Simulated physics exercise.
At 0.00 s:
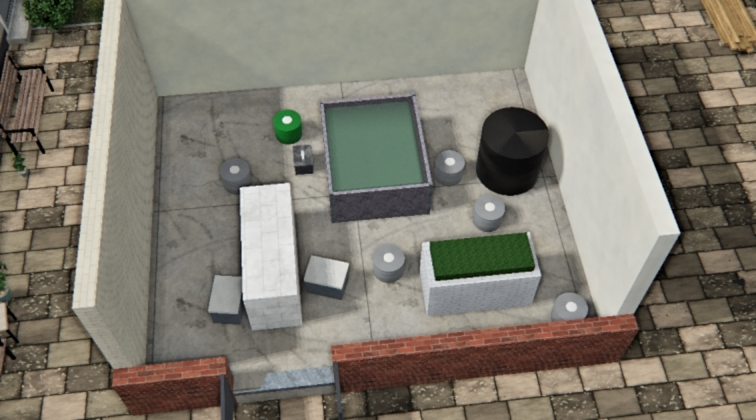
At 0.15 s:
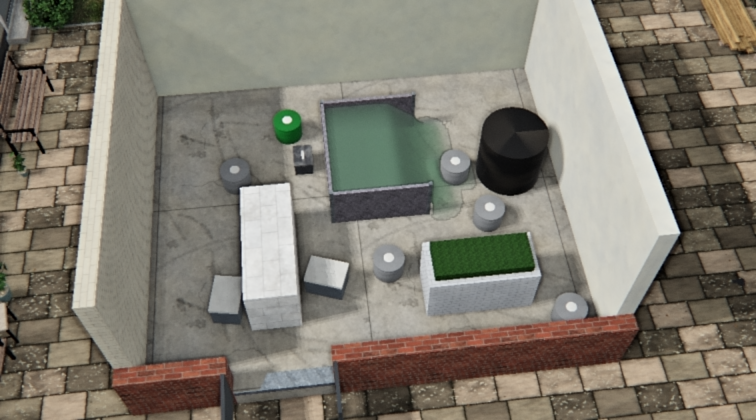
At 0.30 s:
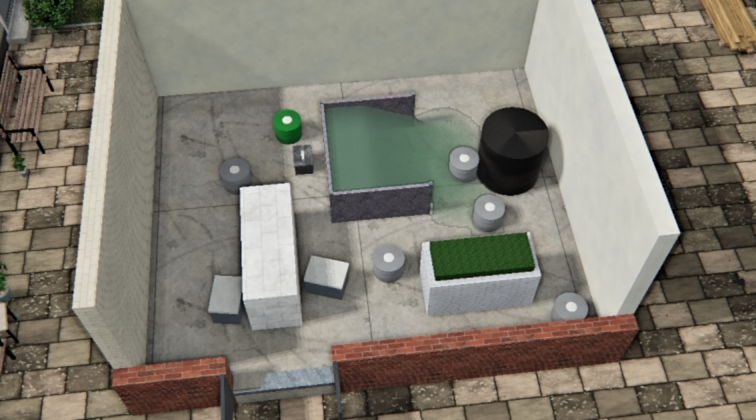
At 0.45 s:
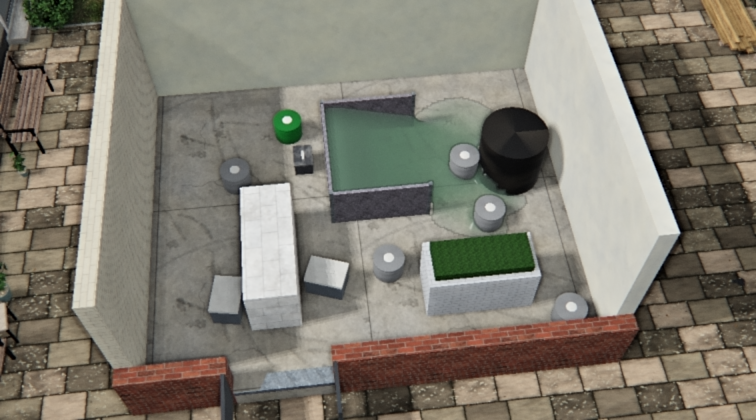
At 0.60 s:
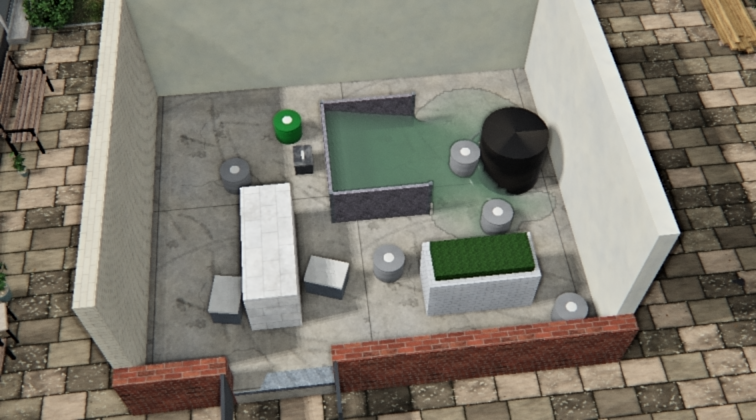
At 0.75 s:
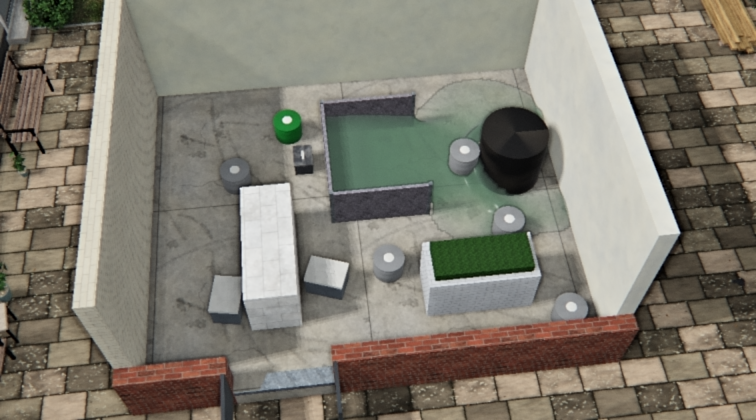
Greenish water bursts through the right side of a dark-walled open tank in a walled yard, seen from high above by a still camera. A small green tub and a long white block stand to the left, with a black barrel and a green-topped white block to the right. The water spreads rightward around the barrel, nudging one grey drum right, then sliding another right and slightly nearer.
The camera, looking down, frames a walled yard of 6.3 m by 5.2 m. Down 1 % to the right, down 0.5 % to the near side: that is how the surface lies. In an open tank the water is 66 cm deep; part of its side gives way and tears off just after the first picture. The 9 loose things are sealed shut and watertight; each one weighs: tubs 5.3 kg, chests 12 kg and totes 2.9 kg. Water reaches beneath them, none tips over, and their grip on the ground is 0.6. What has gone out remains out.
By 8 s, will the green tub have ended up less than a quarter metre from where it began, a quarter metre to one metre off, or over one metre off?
A quarter metre to one metre off.
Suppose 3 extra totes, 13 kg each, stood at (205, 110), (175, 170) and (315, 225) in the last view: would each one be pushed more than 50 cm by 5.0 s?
First inside the limit, then inside the limit, then inside the limit.
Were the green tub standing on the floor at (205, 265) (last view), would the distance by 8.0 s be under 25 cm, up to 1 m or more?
Observed: Object shuffles over a little.
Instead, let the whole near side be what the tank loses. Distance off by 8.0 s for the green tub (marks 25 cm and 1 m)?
The green tub remains in place.
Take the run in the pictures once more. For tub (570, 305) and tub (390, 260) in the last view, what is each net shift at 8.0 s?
In turn: 550 cm, 60 cm.
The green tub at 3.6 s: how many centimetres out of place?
Roughly 30 cm by then.
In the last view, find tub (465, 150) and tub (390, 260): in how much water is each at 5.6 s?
About 8 and 7 cm.
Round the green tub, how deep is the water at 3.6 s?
Roughly 2 cm at that moment.
After 1.6 s the green tub is near (287, 120), 0.0 m from its start, aground; 0 of 9 are out; 2 afloat.
After 3.6 s the green tub is near (268, 129), 0.3 m from its start, aground; 0 of 9 are out; 2 afloat.
After 5.6 s the green tub is near (251, 143), 0.7 m from its start, aground; 0 of 9 are out; 4 afloat.
After 8.0 s the green tub is near (248, 144), 0.8 m from its start, afloat; 0 of 9 are out; 5 afloat.
